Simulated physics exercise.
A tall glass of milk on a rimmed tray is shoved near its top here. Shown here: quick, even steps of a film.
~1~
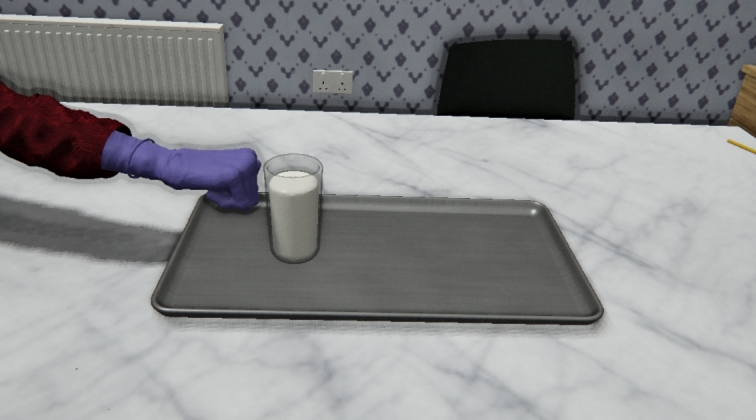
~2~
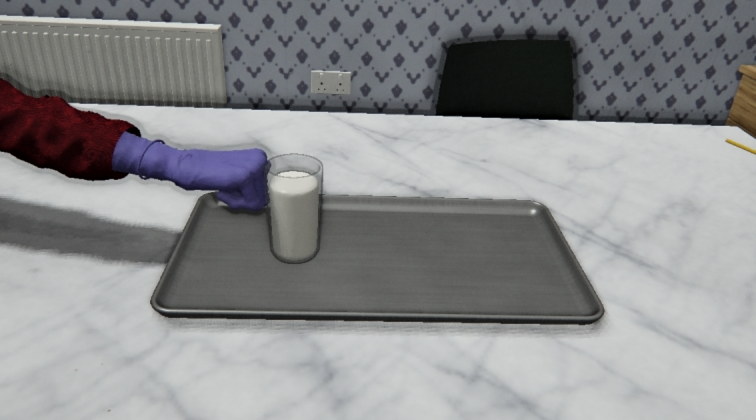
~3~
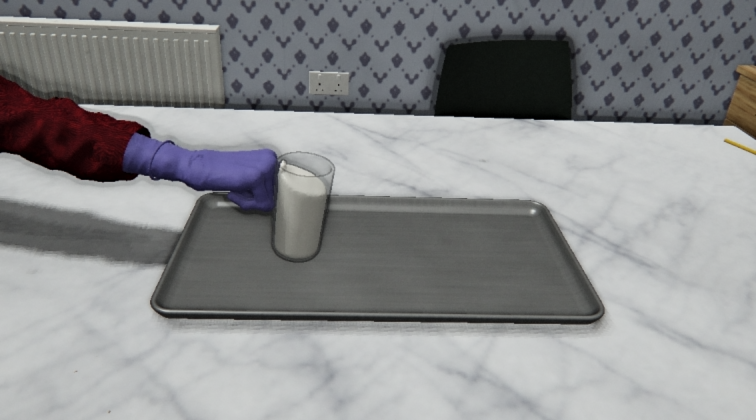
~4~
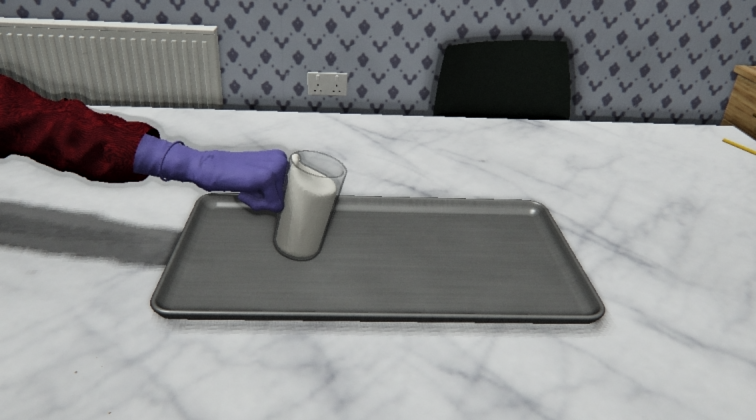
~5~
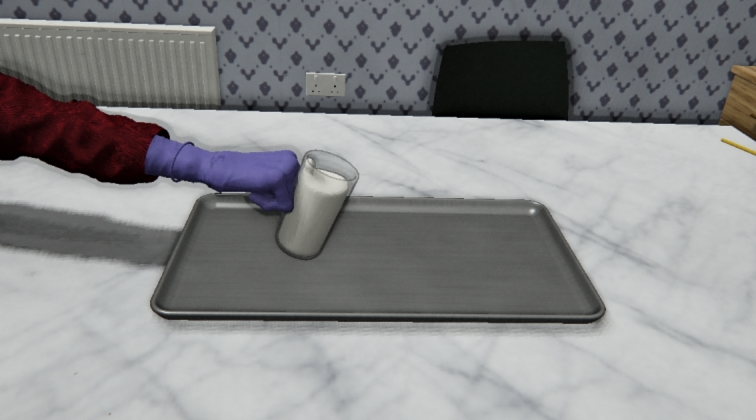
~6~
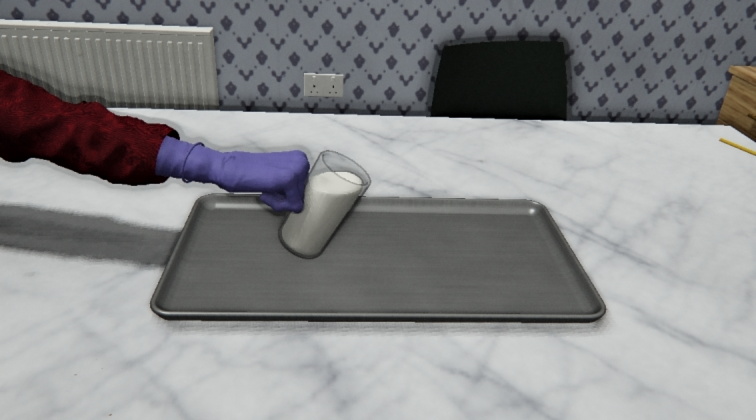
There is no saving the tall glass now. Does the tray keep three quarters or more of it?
No.
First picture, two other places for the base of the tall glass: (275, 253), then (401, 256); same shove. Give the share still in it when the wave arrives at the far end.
Roughly 45 % and then 75 %.
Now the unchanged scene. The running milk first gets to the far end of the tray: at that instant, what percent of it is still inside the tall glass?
It comes to near 50 percent.
A moment on, the tall glass lies on its side and 94 per cent is in the glass, 5 on the tray and 1 above or beyond its rim.
Next, the tall glass lies on its side and 53 per cent is in the glass, 43 on the tray and 4 above or beyond its rim.
Then the tall glass lies on its side and 32 per cent is in the glass, 48 on the tray and 20 above or beyond its rim.
Later the tall glass lies on its side and 18 per cent is in the glass, 43 on the tray and 40 above or beyond its rim.
In the end 61 per cent is held by tray and glass, 39 is off the tray.
